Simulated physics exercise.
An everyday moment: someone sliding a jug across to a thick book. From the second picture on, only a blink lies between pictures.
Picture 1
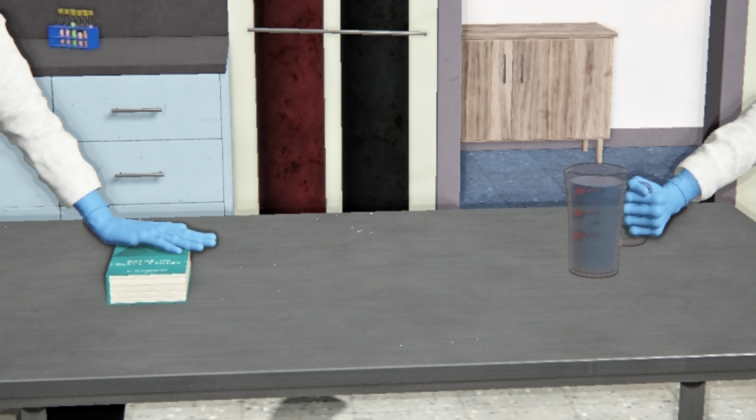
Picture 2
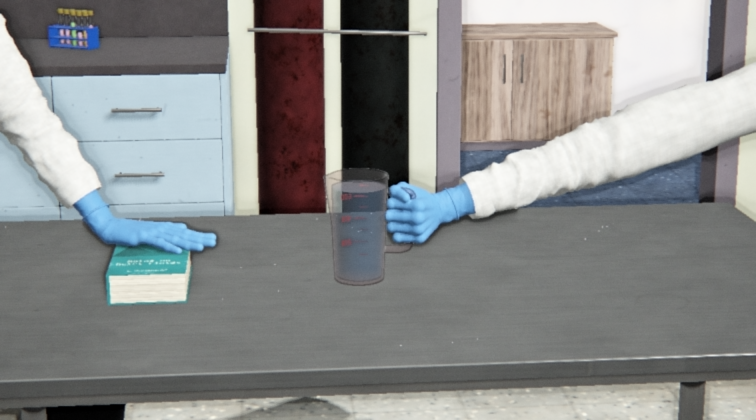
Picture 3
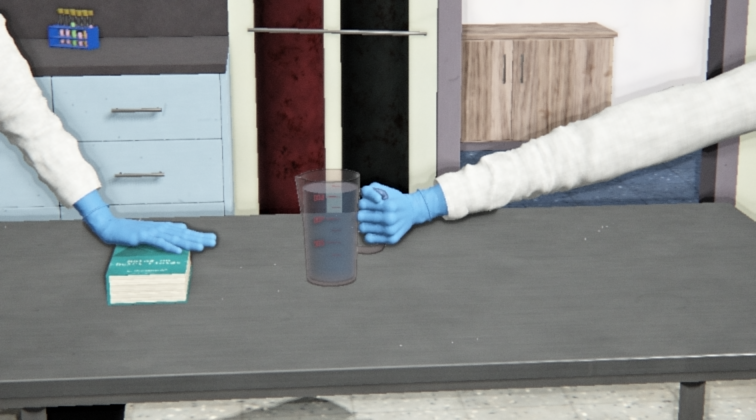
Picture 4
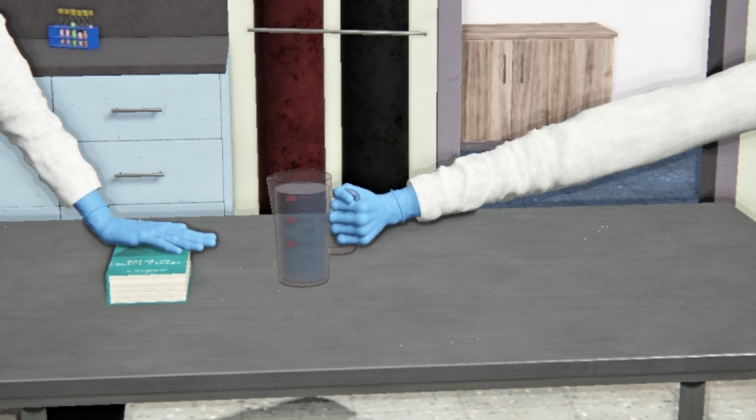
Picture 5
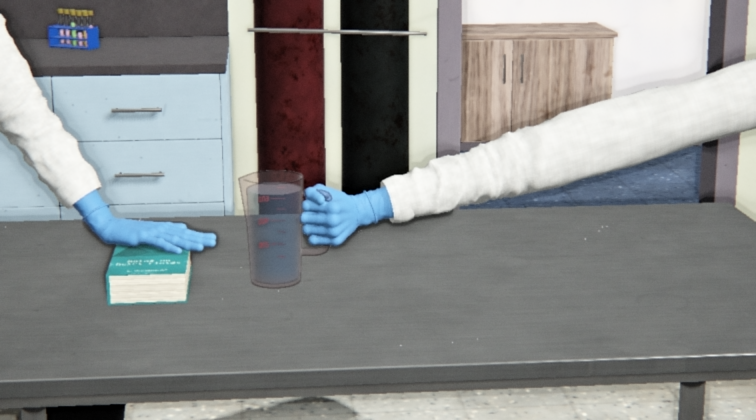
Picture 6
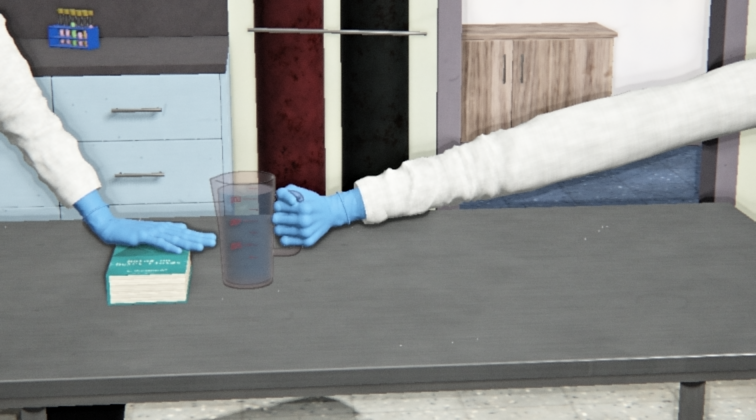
Jug nearly full of liquid sliding left across a dark table, pushed by a blue-gloved hand, nearing a thick book under another gloved hand.
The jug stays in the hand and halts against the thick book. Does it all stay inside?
As it turns out, it slops over.
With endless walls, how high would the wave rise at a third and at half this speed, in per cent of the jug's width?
First 15 %, second 25 %.
Next, the jug meets the thick book.
After that, the water surges up the wall; it has slopped over.
Finally, the jug stands at the thick book; it has slopped over.
